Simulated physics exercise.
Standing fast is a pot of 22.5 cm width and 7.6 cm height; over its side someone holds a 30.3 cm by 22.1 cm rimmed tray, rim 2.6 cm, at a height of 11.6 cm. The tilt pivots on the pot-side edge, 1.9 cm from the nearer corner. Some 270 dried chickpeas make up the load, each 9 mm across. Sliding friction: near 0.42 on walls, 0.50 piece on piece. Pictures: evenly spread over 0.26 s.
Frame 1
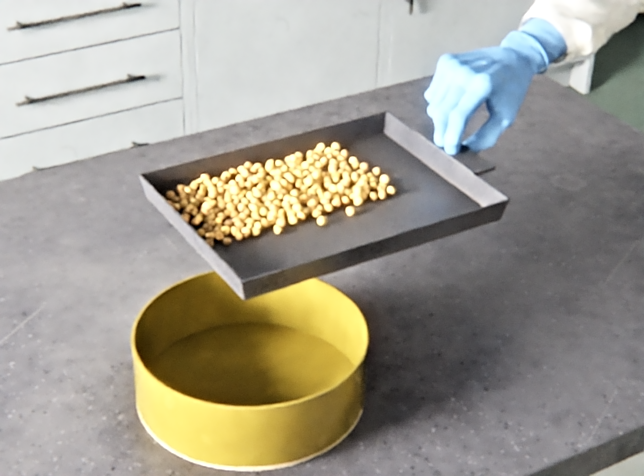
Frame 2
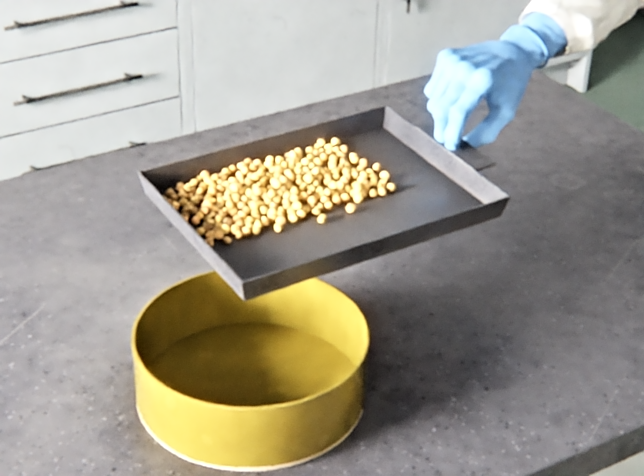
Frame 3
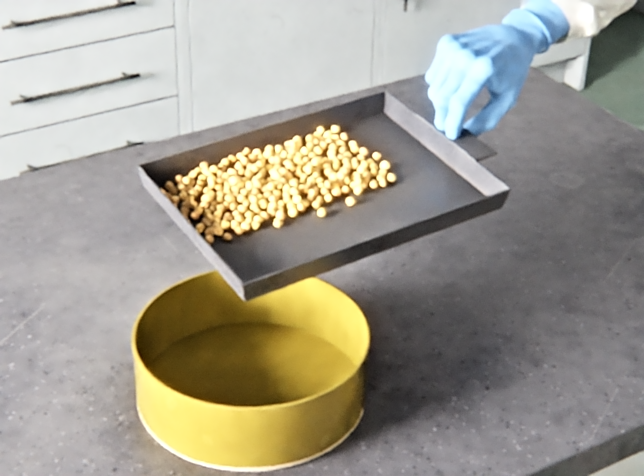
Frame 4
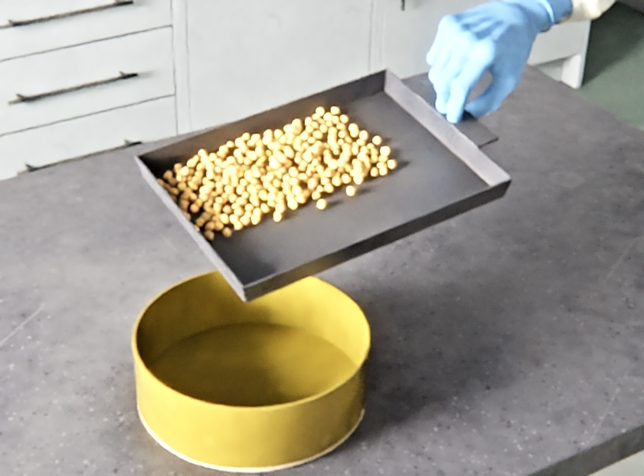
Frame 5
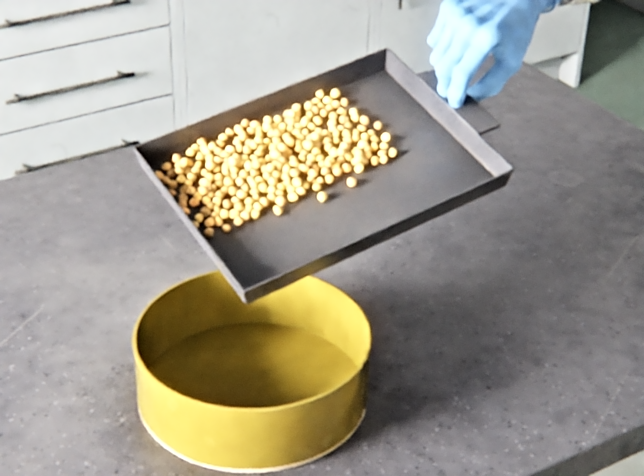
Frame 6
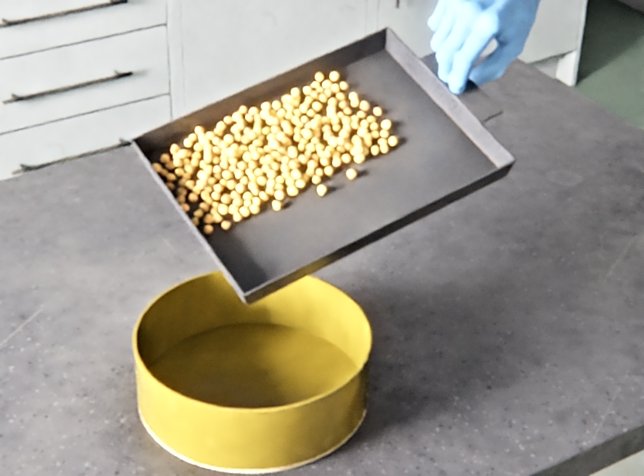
A dark tray scattered with dried chickpeas slowly tilted above a round yellow pot on a gray counter, its far side rising as a blue-gloved hand held the edge, while the chickpeas stayed bunched together.
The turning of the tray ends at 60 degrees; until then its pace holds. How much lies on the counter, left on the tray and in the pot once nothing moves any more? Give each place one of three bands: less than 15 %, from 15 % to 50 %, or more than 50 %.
Counter - less than 15 %; tray - more than 50 %; pot - from 15 % to 50 %.
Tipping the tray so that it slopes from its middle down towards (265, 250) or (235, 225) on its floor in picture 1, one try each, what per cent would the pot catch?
That would be close to 10 per cent and then close to 0 per cent.
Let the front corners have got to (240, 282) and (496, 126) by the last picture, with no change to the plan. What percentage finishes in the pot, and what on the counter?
Pot: 0, counter: 0.
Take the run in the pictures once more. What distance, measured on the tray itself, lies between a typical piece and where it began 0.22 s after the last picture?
Displacement on the tray: Roughly 4 cm.
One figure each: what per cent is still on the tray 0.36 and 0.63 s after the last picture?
Estimates: 100; 75.
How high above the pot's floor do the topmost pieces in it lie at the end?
Roughly 1.5 centimetres.
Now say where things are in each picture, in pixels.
In the first frame, tray tilt 0 degrees, front corners at (244, 277) and (502, 198); middle of the pieces at (271, 193); pot at (251, 332).
In the second frame, tray tilt 1 degrees, front corners at (245, 278) and (503, 195); middle of the pieces at (271, 190).
In the third frame, tray tilt 4 degrees, front corners at (245, 280) and (504, 187), lowest corner left front; middle of the pieces at (270, 182).
In the fourth frame, tray tilt 9 degrees, front corners at (245, 283) and (505, 177), lowest corner left front; middle of the pieces at (270, 171).
In the fifth frame, tray tilt 14 degrees, front corners at (246, 286) and (507, 167), lowest corner left front; middle of the pieces at (269, 160).
In the sixth frame, tray tilt 19 degrees, front corners at (246, 289) and (509, 158), lowest corner left front; middle of the pieces at (268, 150); pot at (253, 333).
Then, 0.22 s after the last picture, tilt 40 degrees; the tray holds 100 %, the pot 0 %.
Then, 0.36 s after the last picture, tilt 54 degrees; the tray holds 100 %, the pot 0 %.
Then, 0.63 s after the last picture, tilt 60 degrees; the tray holds 75 %, the pot 20 %.
In the end, counter 0 %, tray 70 %, pot 30 %.
